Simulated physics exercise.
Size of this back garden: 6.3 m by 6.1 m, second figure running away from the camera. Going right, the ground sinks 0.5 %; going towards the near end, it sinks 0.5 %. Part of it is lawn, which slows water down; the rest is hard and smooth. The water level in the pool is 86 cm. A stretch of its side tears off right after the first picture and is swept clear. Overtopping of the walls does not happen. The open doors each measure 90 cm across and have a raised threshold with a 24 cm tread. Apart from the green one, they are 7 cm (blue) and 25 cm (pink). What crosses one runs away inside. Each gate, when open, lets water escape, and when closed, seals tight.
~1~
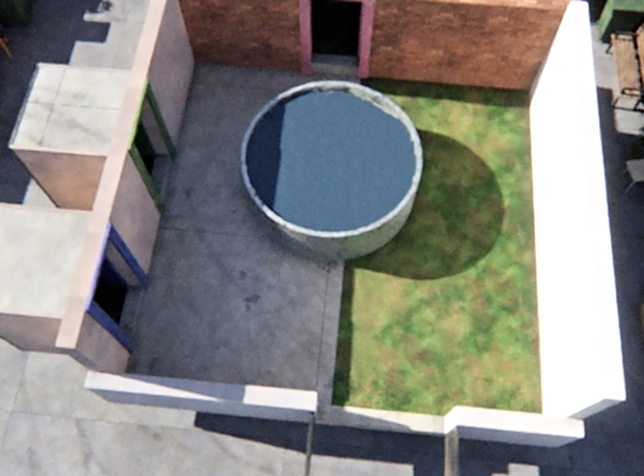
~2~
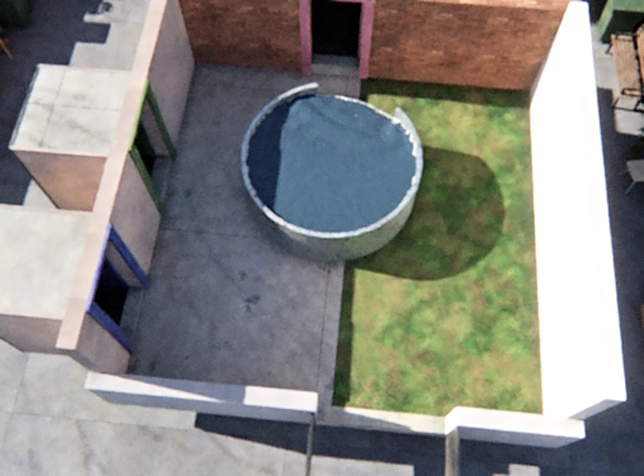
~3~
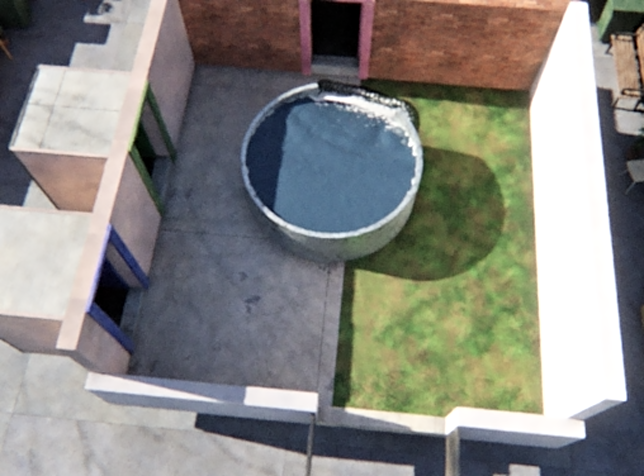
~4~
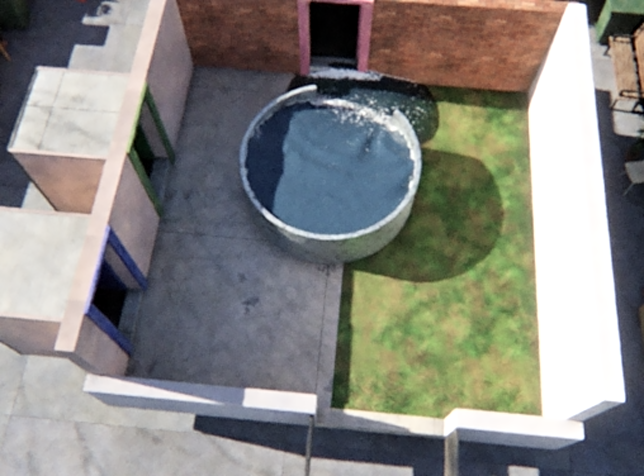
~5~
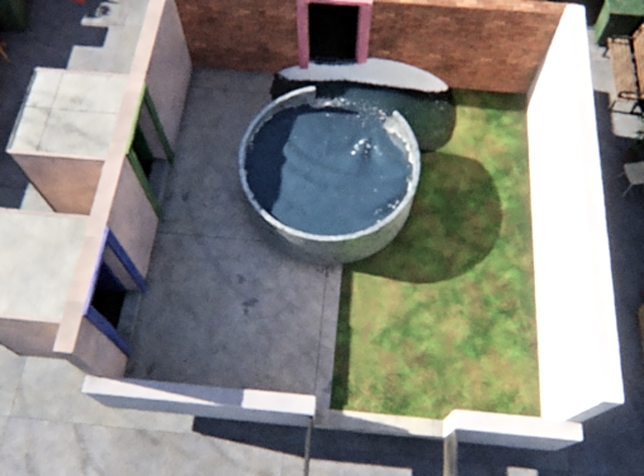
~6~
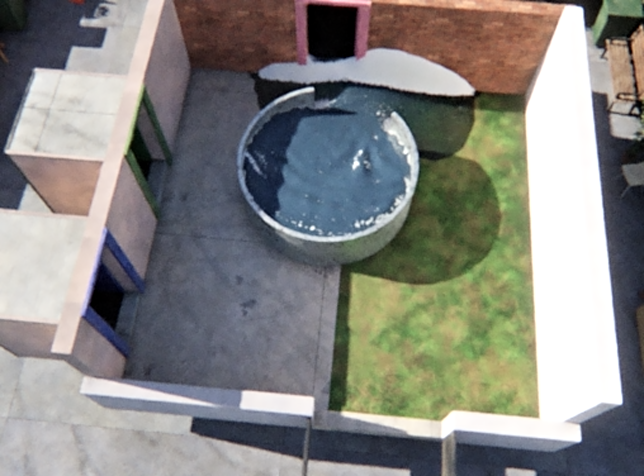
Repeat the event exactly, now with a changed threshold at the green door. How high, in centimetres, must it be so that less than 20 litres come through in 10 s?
It must be about 6 cm high.
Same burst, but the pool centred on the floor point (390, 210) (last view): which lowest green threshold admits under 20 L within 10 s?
At least roughly 8.5 cm high.
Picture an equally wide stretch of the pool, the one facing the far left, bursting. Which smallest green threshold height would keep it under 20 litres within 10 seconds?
It needs to be about 18 cm high.
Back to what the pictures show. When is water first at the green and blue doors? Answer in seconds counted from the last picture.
Green at 1.5 s and blue at 2.6 s.
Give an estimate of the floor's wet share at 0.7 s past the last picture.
Near 20 per cent of the open floor.
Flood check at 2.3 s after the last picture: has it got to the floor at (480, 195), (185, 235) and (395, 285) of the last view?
In that order: Under water, under water, not reached.
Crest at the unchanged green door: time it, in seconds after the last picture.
At about 3.5 s.
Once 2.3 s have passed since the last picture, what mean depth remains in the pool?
I'd put it near 37 cm.
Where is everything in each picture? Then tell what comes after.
Still water, 86 cm deep, in the pool at (331, 157); the green door at (154, 153) is dry, in the first picture.
Water pours out on the far side and has run 0.4 m, to a hidden place; about 10 cm deep outside, 86 cm at the back, in the second picture.
The front is at (407, 106), 0.8 m from the gap on the far side; 1.3 m2 of floor is wet, 86 cm left at the back, in the third picture.
The front is at (420, 84), 1.4 m from the gap on the far side; 2.7 m2 of floor is wet, 86 cm left at the back, in the fourth picture.
Water pours out on the far side and has run 1.7 m, to (447, 88); about 12 cm deep outside, 86 cm at the back, in the fifth picture.
Water pours out on the far side and has run 2.1 m, to (478, 92); about 10 cm deep outside, 82 cm at the back; 2.4 m in a straight line remain to the green door at (150, 158), in the sixth picture.
Then, 0.7 s after the last picture water covers 20 % of the floor, deepest (65 cm) near (362, 88); it has not reached the green door.
Then, 2.3 s after the last picture water covers 50 % of the floor, deepest (42 cm) near (507, 99); 10 cm at the green door, 0 litres in over its 23 cm threshold.
Then, 9.3 s after the last picture water covers 100 % of the floor, deepest (19 cm) near (147, 267); 5 cm at the green door, 0 litres in over its 23 cm threshold.
At the green door as built, the water peaked near 11 cm, 3.3 s after the last picture.
With a threshold of 5 cm, 28 litres would have come in within the 10 s; with 6.5 cm, 15 litres. So under 20 litres takes about 6 cm.
